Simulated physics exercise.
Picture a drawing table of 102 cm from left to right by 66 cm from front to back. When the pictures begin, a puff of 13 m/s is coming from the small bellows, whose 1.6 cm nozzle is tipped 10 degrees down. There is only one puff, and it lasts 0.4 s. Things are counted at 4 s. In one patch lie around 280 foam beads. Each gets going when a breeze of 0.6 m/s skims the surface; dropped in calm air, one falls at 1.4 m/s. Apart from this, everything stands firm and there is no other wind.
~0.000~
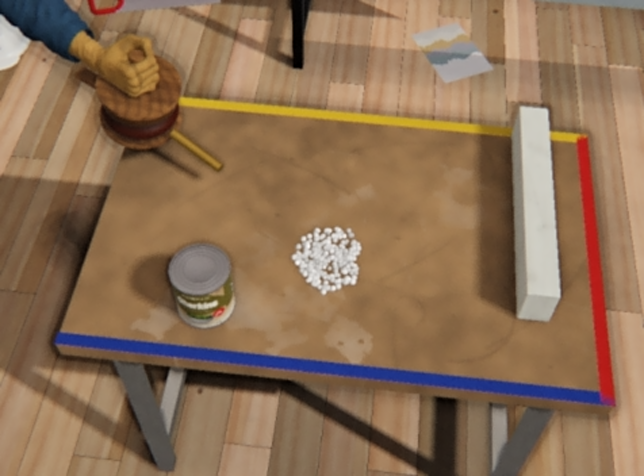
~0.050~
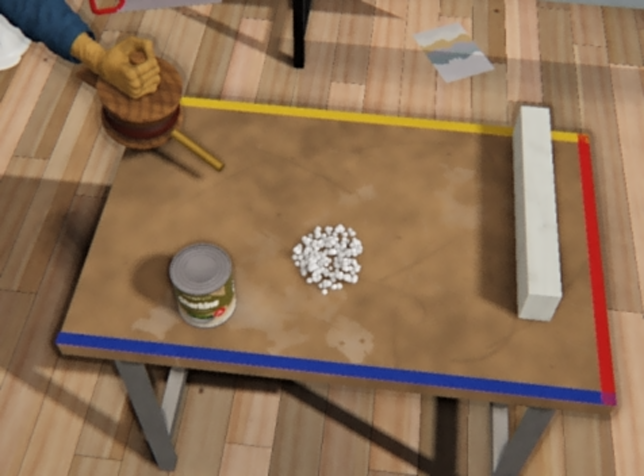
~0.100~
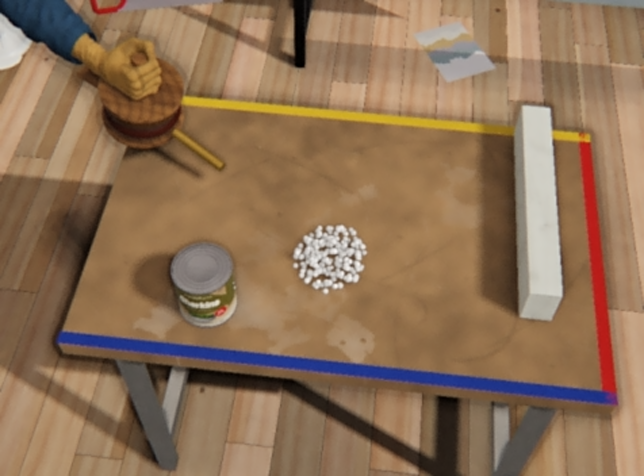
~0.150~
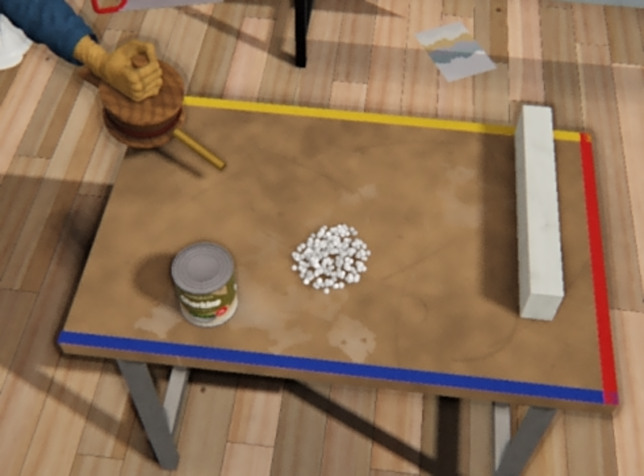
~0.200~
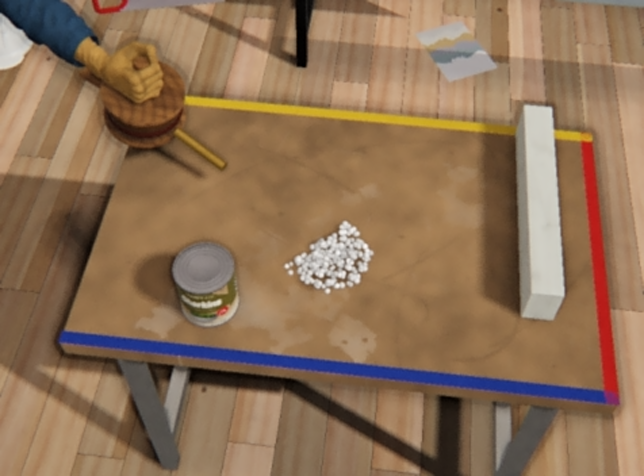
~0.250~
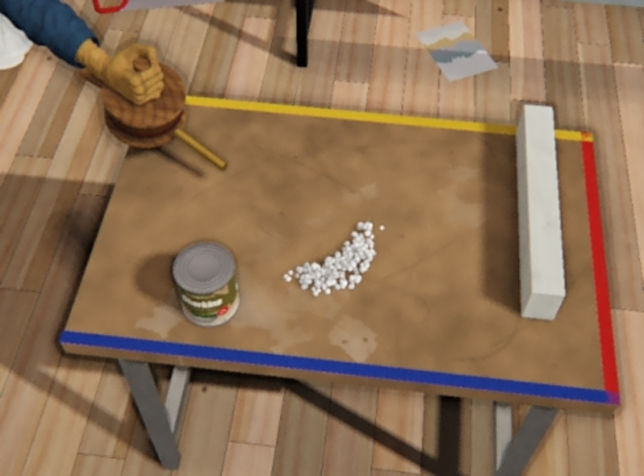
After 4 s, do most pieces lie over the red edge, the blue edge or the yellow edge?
Most are over the blue edge.
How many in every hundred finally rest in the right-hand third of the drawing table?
About 25 percent.
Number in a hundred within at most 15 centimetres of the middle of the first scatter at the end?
My estimate is close to 1 percent.
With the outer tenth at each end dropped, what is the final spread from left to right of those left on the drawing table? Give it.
About 40 cm.
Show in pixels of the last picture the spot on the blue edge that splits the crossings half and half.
Close to pixel (428, 384).
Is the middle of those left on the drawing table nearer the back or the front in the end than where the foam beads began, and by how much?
The middle ends up shifted toward the near edge, about 5 cm.
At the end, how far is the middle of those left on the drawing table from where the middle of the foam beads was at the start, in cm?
Roughly 35 cm.
After 0.8 s, 47 % are still on the top, 0 % are over the yellow edge, 0 % over the red edge and 53 % over the blue edge; the middle of those left on the top is near (517, 329).
After 1.3 s, 34 % are still on the top, 0 % are over the yellow edge, 8 % over the red edge and 58 % over the blue edge; the middle of those left on the top is near (512, 303).
After 2.2 s, 34 % are still on the top, 0 % are over the yellow edge, 8 % over the red edge and 59 % over the blue edge; the middle of those left on the top is near (511, 299).
After 4.0 s, at the end, 0 % are over the yellow edge, 8 % over the red edge and 59 % over the blue edge; the middle of those left on the top is near (511, 299).
